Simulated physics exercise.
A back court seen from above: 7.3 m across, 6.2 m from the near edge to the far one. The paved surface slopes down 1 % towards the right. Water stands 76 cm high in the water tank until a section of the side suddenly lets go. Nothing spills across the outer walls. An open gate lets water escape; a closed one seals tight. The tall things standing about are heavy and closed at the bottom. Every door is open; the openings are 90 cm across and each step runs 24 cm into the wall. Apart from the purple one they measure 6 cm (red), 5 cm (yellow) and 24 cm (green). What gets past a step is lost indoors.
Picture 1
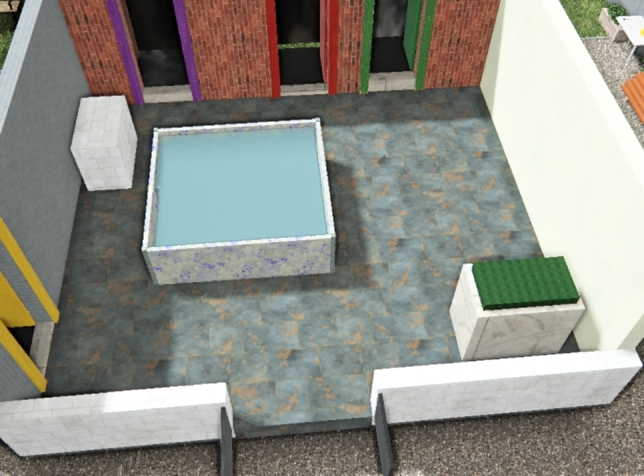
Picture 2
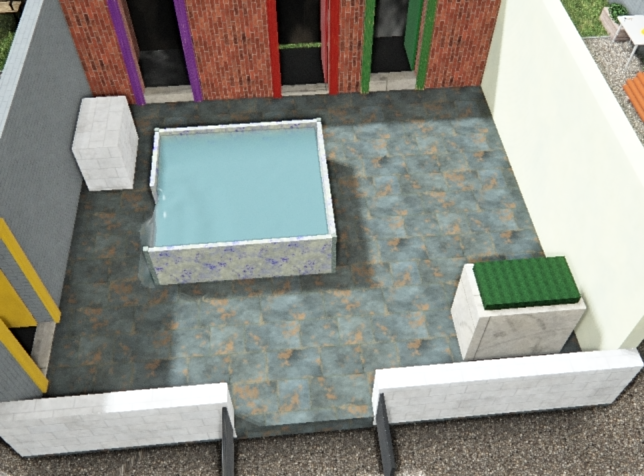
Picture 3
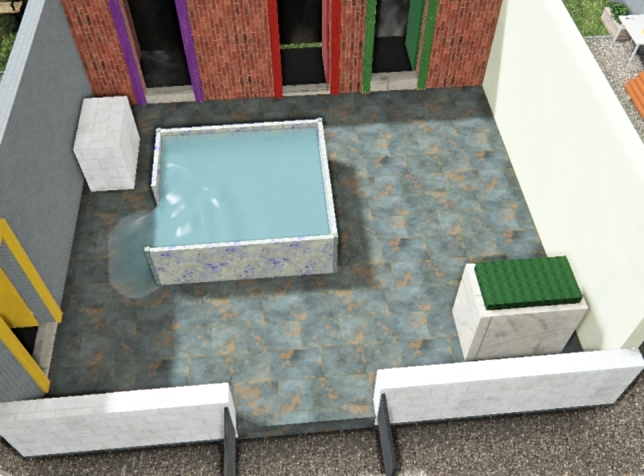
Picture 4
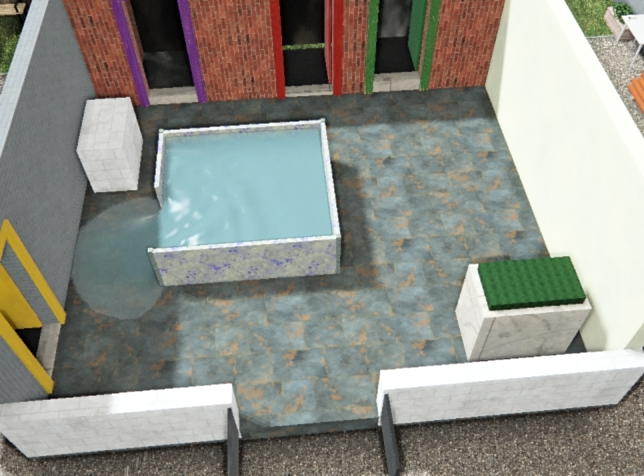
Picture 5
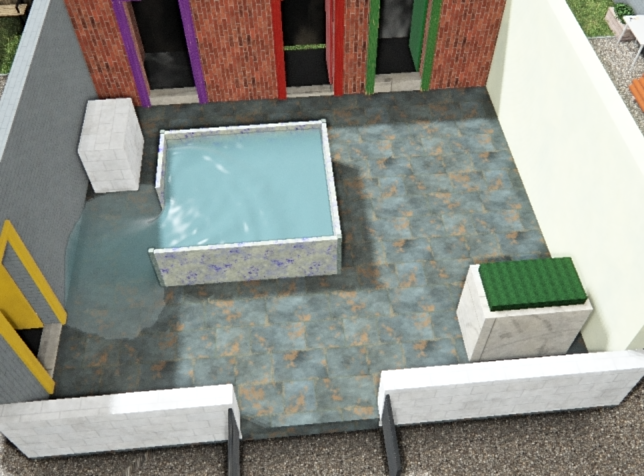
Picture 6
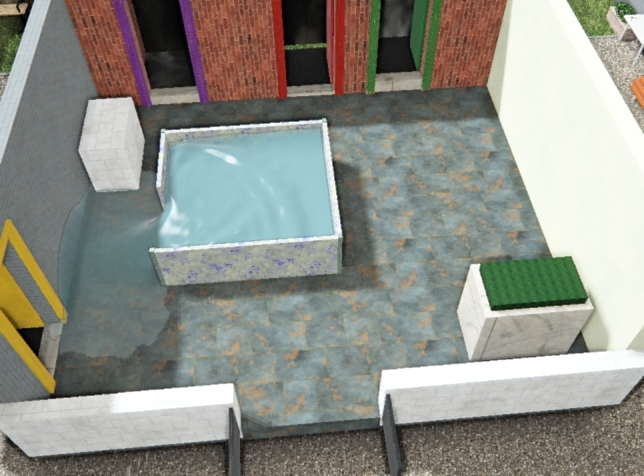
The clip opens on a paved court seen from above, with still water in a raised square tank near purple, red and green doorways. Water begins pouring from a gap in the tank's left side, spreads in a rounded sheet to the grey wall, then widens along it toward the yellow doorway.
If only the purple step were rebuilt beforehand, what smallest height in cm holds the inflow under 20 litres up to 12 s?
About 13 cm.
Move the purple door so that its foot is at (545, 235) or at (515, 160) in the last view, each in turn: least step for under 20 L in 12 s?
Roughly 11.5 and 10.5 cm.
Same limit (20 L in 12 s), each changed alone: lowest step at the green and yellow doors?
Roughly 9.5 cm at green and 23 cm at yellow.
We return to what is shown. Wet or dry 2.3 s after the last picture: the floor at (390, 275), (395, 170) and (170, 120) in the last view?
In turn: Not reached, still dry, flooded.
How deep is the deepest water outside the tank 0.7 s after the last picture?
About 53 cm.
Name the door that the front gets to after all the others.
It is the green one.
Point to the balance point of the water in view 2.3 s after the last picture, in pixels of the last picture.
Around (197, 242).
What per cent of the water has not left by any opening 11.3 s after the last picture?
Some 86 per cent remains.
Then, 0.7 s after the last picture water covers 15 % of the floor, deepest (53 cm) near (75, 267); it has not reached the purple door.
Then, 2.3 s after the last picture water covers 35 % of the floor, deepest (41 cm) near (45, 427); 8 cm at the purple door, 0 litres in over its 18 cm step.
Then, 11.3 s after the last picture water covers 100 % of the floor, deepest (16 cm) near (529, 208); 7 cm at the purple door, 2 litres in over its 18 cm step.
At the purple door as built, the water peaked near 18 cm, 3.5 s after the last picture.
With a step of 10.5 cm, 42 litres would have come in within the 12 s; with 14 cm, 12 litres. So under 20 litres takes about 13 cm.
